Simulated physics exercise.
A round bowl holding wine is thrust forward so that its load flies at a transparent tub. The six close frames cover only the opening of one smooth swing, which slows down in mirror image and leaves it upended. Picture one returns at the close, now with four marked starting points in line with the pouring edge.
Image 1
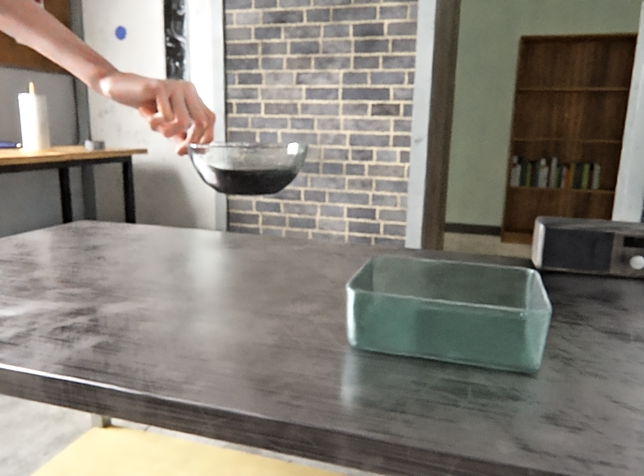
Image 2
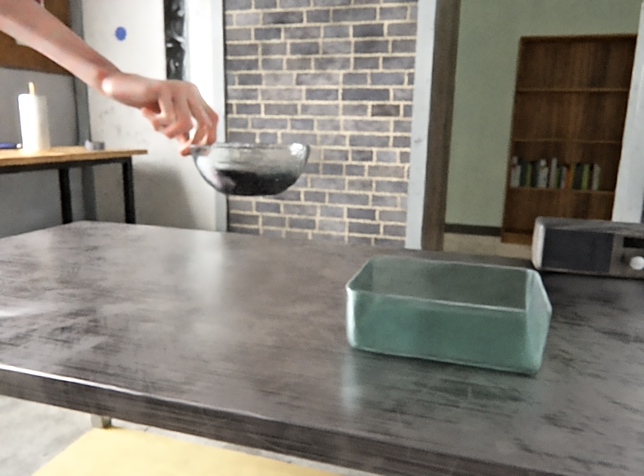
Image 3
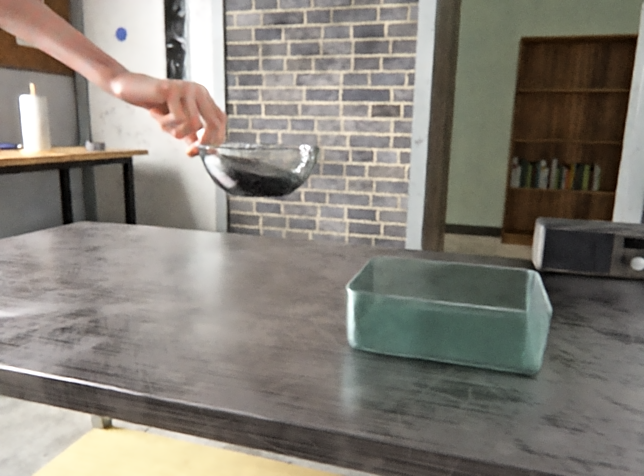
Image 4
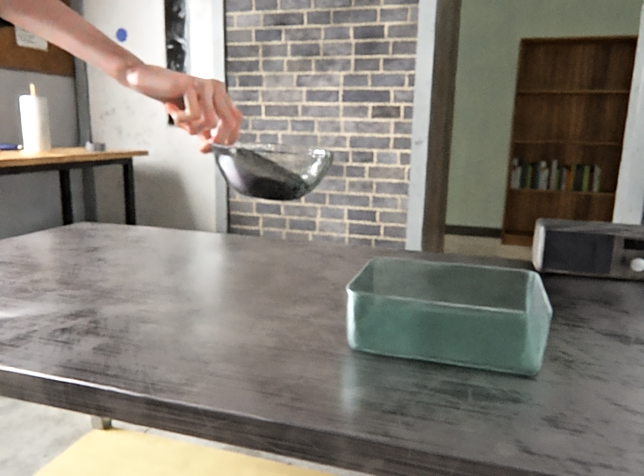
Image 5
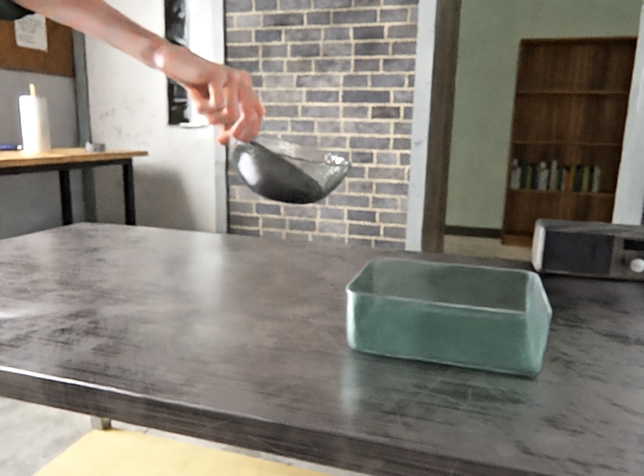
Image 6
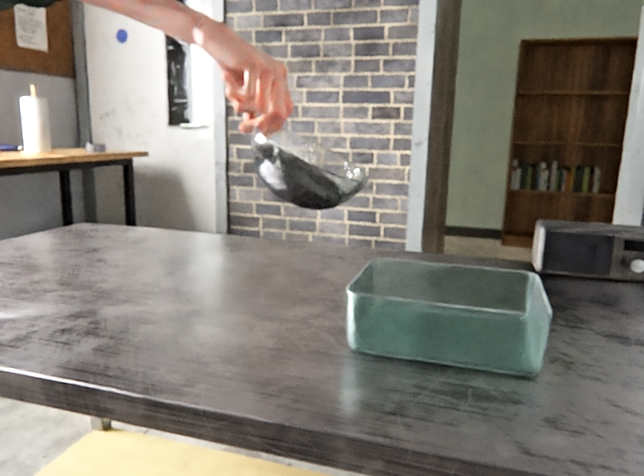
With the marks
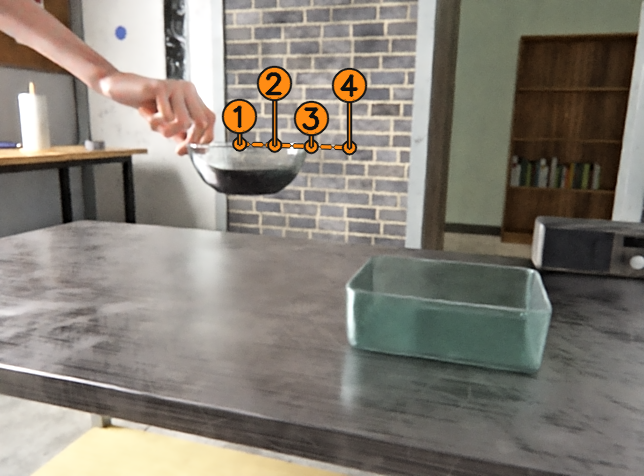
Glass bowl of dark liquid held by a hand moving right above a dark table, then tilting toward a clear rectangular tub.
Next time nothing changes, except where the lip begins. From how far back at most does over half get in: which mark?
It is 1.
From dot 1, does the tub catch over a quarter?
Yes, it does.
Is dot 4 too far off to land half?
No.
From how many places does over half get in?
All four.
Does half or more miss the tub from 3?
No, that is safe.
On the marked copy, 1 at (239, 144); 2 at (274, 145); 3 at (311, 146); 4 at (349, 147).
With 1, about 64 % lands in the tub, 26 % falls short and 10 % goes beside or beyond.
With 2, about 74 % lands in the tub, 7 % falls short and 19 % goes beside or beyond.
With 3, about 89 % lands in the tub, 8 % falls short and 3 % goes beside or beyond.
With 4, about 78 % lands in the tub, 5 % falls short and 17 % goes beside or beyond.
